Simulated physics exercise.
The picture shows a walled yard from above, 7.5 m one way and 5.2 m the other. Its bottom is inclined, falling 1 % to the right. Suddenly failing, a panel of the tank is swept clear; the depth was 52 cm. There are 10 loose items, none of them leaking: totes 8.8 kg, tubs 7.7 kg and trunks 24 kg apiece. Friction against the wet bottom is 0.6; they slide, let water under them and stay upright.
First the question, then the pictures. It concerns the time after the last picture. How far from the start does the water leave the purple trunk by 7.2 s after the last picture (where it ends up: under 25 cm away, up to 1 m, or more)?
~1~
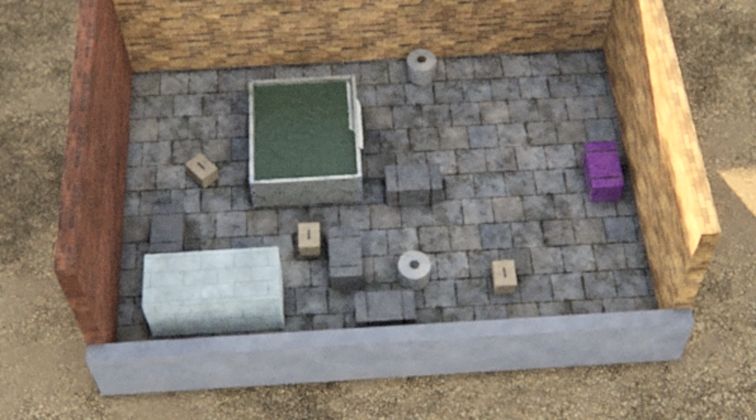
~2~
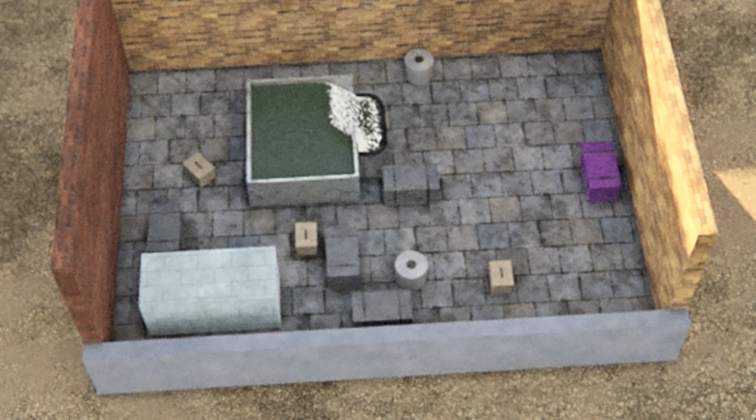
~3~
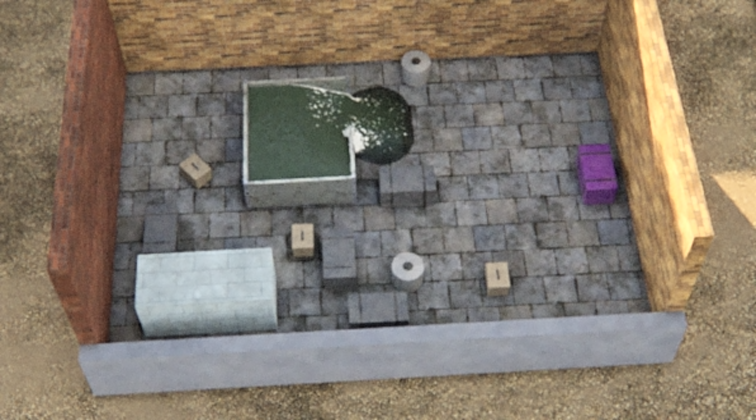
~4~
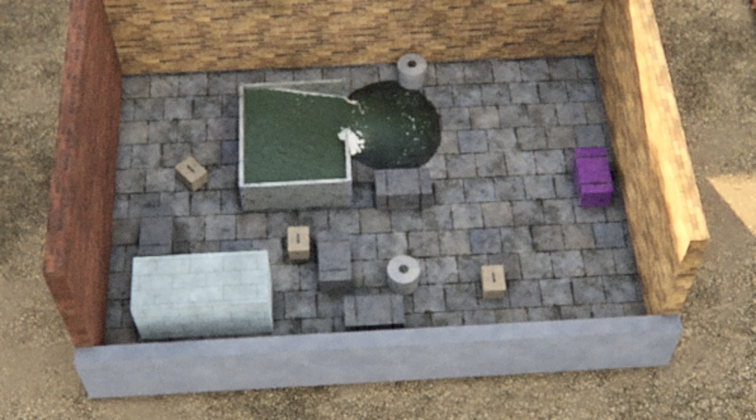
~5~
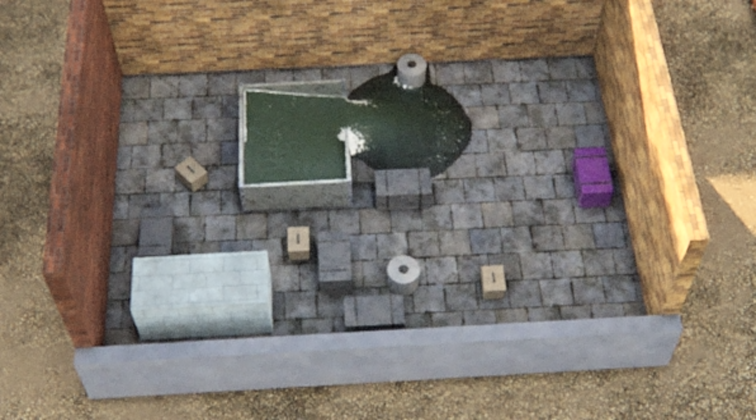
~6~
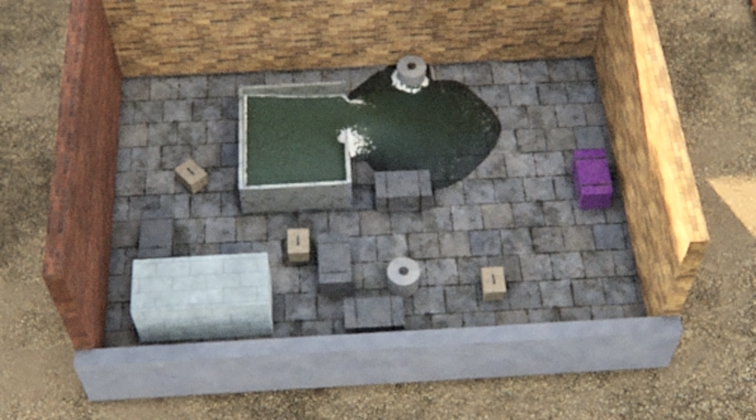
Purple trunk winds up a long way off.
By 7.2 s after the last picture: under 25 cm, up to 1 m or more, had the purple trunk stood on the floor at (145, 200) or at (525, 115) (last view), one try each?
I'd say it does not really move on the first try and it lands far off on the second.
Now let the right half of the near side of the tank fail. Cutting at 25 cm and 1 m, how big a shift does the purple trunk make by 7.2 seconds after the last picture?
If that happened, the purple trunk creeps a small distance.
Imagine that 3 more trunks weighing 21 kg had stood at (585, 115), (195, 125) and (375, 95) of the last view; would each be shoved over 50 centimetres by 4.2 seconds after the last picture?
From first to last: Surpasses it, does not reach it, surpasses it.
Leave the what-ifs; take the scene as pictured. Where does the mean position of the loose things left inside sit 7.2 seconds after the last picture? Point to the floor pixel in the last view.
Near (359, 266).
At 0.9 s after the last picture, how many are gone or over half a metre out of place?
By that point, 1.
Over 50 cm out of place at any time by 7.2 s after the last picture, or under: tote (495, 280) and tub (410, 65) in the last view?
Beyond the limit, then beyond the limit.
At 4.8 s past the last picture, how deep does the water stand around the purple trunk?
Near 14 cm deep.
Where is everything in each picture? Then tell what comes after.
In the first frame, the purple trunk at (604, 164), on the bottom; 2.7 m2 under water; 0 of 10 have shifted.
In the second frame, the purple trunk at (601, 165), on the bottom; 3.2 m2 under water; 0 of 10 have shifted.
In the third frame, the purple trunk at (598, 167) rests on the ground; water covers 3.8 m2; 0 of 10 have shifted.
In the fourth frame, the purple trunk at (594, 170), on the bottom; water covers 4.7 m2; 0 of 10 have shifted.
In the fifth frame, the purple trunk at (594, 170) rests on the ground; water covers 5.6 m2; 0 of 10 have shifted.
In the sixth frame, the purple trunk at (593, 172), on the bottom; 6.7 m2 under water; 0 of 10 have shifted.
Then, 0.9 s after the last picture the purple trunk is near (593, 172), 0.0 m from its start, aground; 1 afloat.
Then, 2.8 s after the last picture the purple trunk is near (612, 209), 0.7 m from its start, afloat; 2 afloat.
Then, 4.8 s after the last picture the purple trunk is near (618, 299), 2.2 m from its start, afloat; 2 afloat.
Then, 7.2 s after the last picture the purple trunk is near (565, 289), 2.1 m from its start, afloat; 2 afloat.
